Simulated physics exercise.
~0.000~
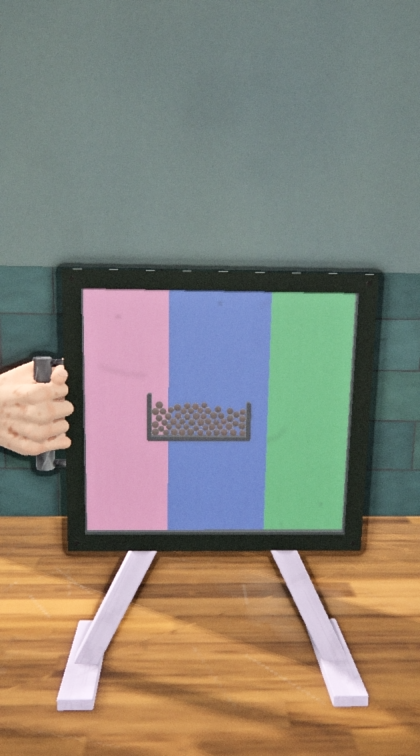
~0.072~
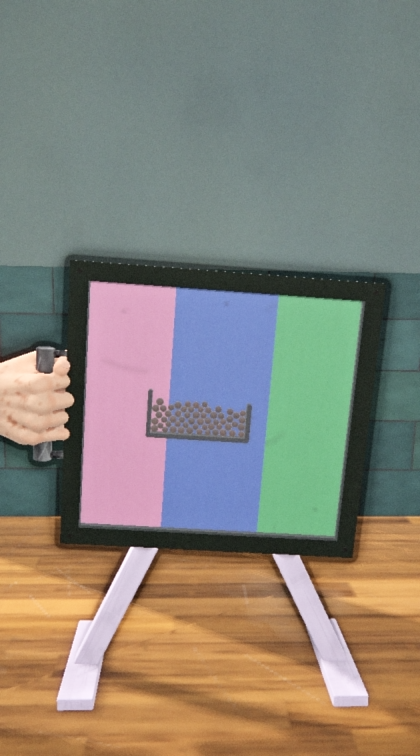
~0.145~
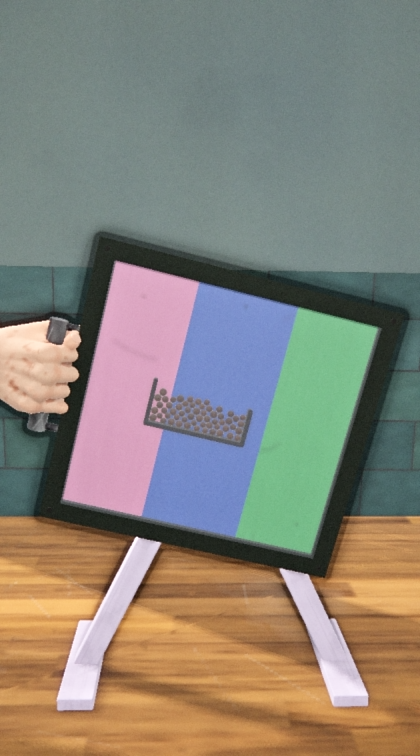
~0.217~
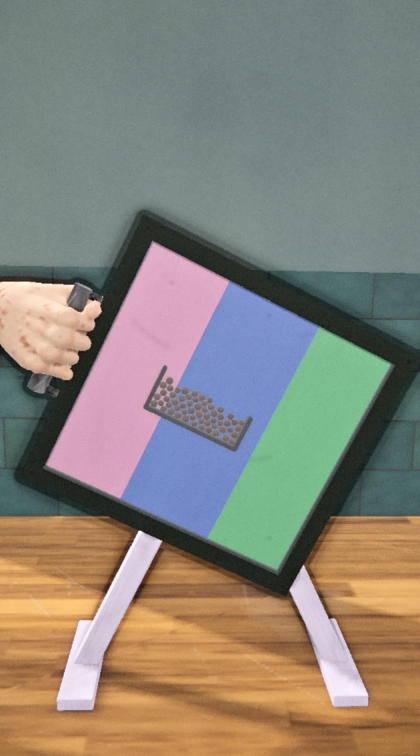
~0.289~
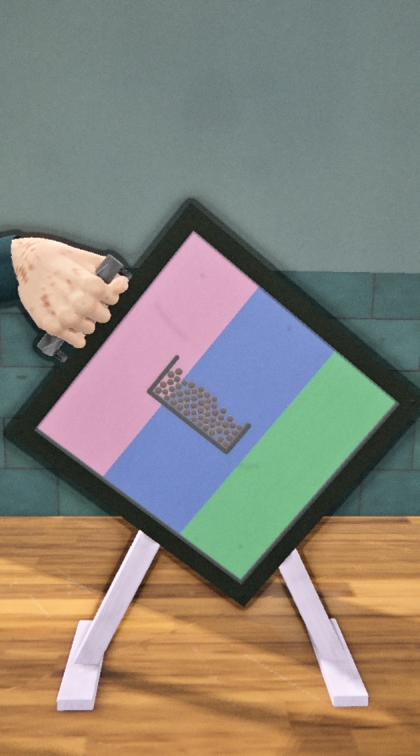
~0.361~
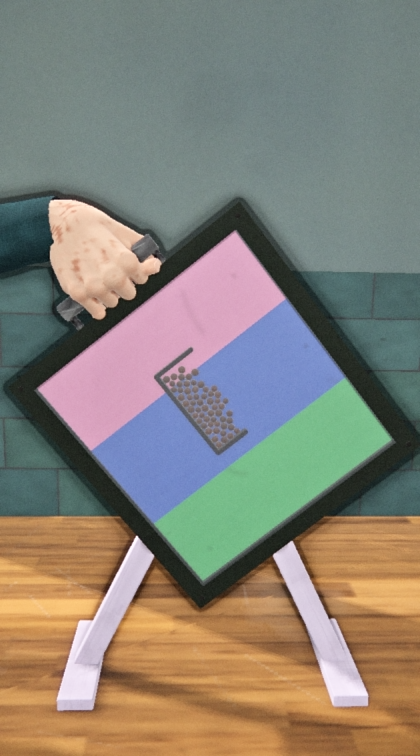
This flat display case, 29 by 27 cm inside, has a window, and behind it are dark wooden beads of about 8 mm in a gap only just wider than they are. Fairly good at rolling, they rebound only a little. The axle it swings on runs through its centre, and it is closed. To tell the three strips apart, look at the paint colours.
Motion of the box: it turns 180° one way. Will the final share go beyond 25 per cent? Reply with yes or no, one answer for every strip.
Pink - no, blue - no, green - yes.
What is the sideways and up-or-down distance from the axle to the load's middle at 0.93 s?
Left: About 3 cm; below: About 15 cm.
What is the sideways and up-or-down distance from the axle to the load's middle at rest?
Offset approx. 9 cm left, 12 cm below.
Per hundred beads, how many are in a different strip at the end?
About 85 in a hundred.
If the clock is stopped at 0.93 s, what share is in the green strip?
Roughly 80 percent.
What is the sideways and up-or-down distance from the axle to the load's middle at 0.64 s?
Roughly 1 centimetres to the right and 3 centimetres below.
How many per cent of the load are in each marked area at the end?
The pink strip ends with 0 percent, the blue strip with 20 percent and the green strip with 80 percent.
After 0.64 s, it stands 100° clockwise; the beads' middle is 1 cm right of and 3 cm below the centre; blue 75 %, green 25 %.
After 0.93 s, it stands 150° clockwise; the beads' middle is 3 cm left of and 15 cm below the centre; blue 20 %, green 80 %.
After 1.17 s, it stands 180° clockwise; the beads' middle is 9 cm left of and 12 cm below the centre; blue 15 %, green 85 %.
Settled by 1.8 s, it stands 180° clockwise; pink 0 %, blue 20 %, green 80 %.
